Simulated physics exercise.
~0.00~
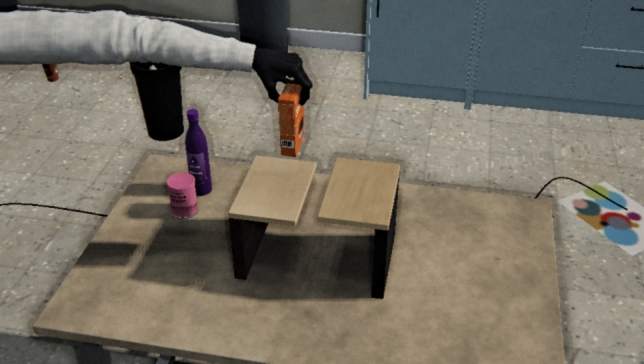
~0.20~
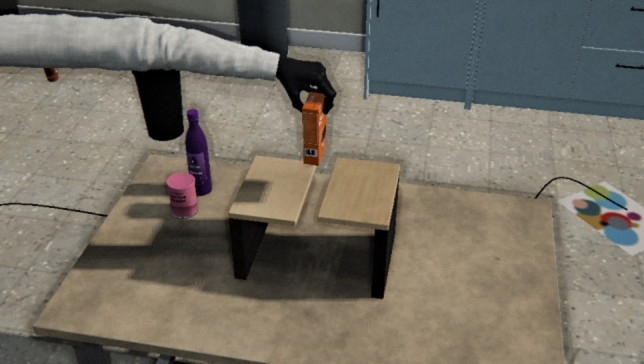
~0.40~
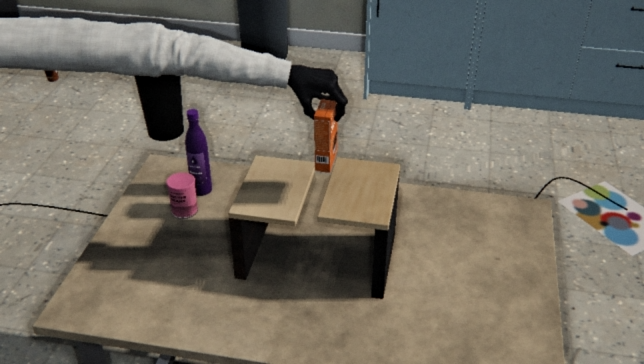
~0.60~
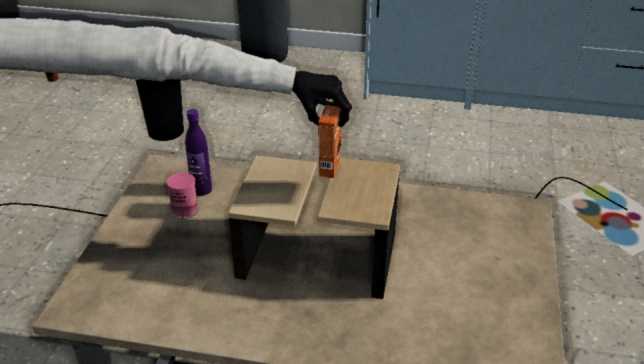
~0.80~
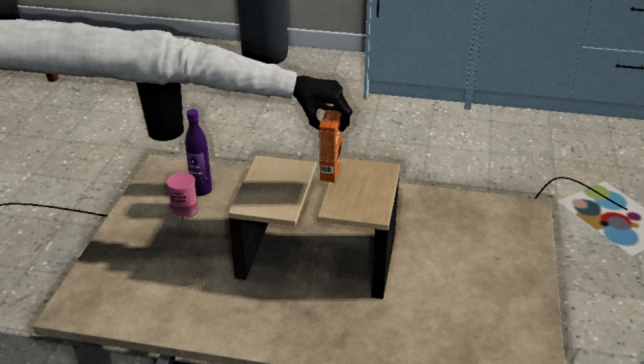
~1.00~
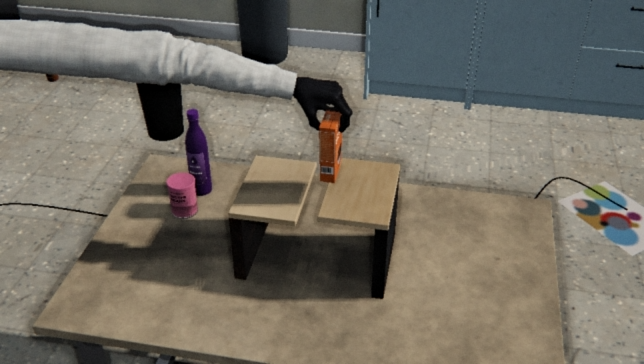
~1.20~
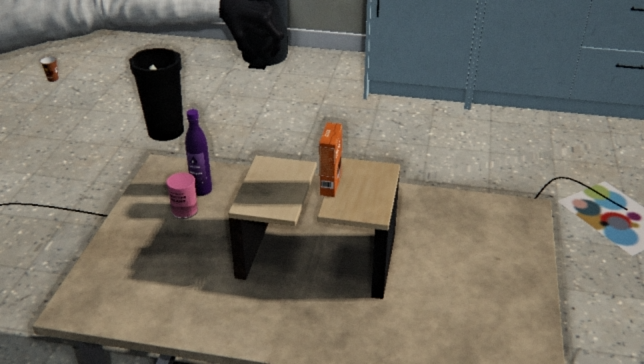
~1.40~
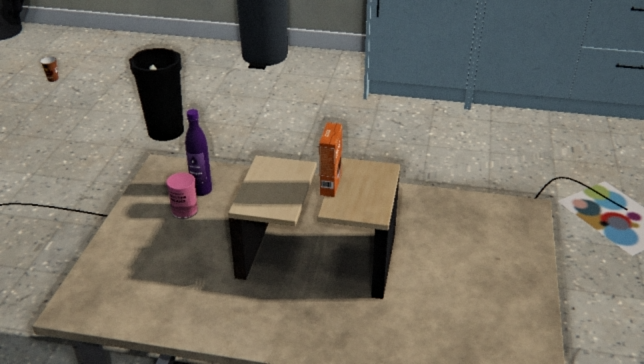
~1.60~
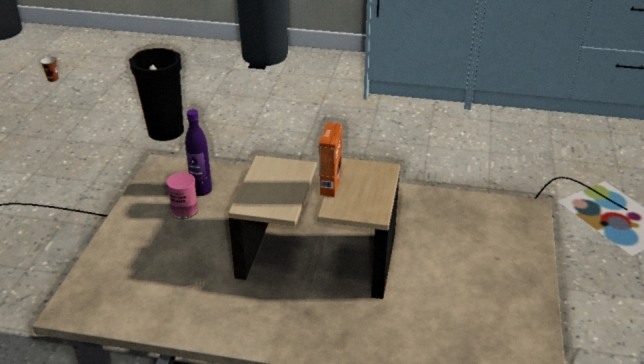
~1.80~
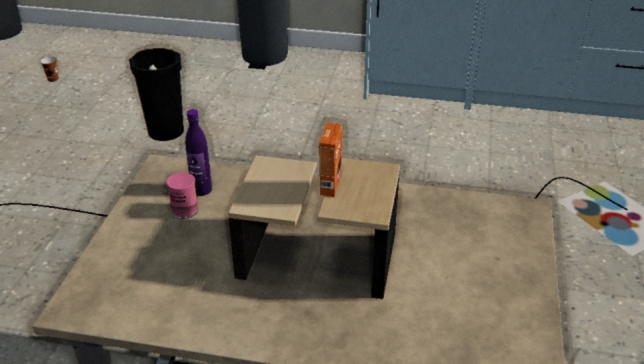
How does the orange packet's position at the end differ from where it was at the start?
At the start the orange packet is held up by the dark hand, farther left and higher in view. By the end it is a little to the right and lower, standing upright on top of the ledges by the slot with no hand on it.
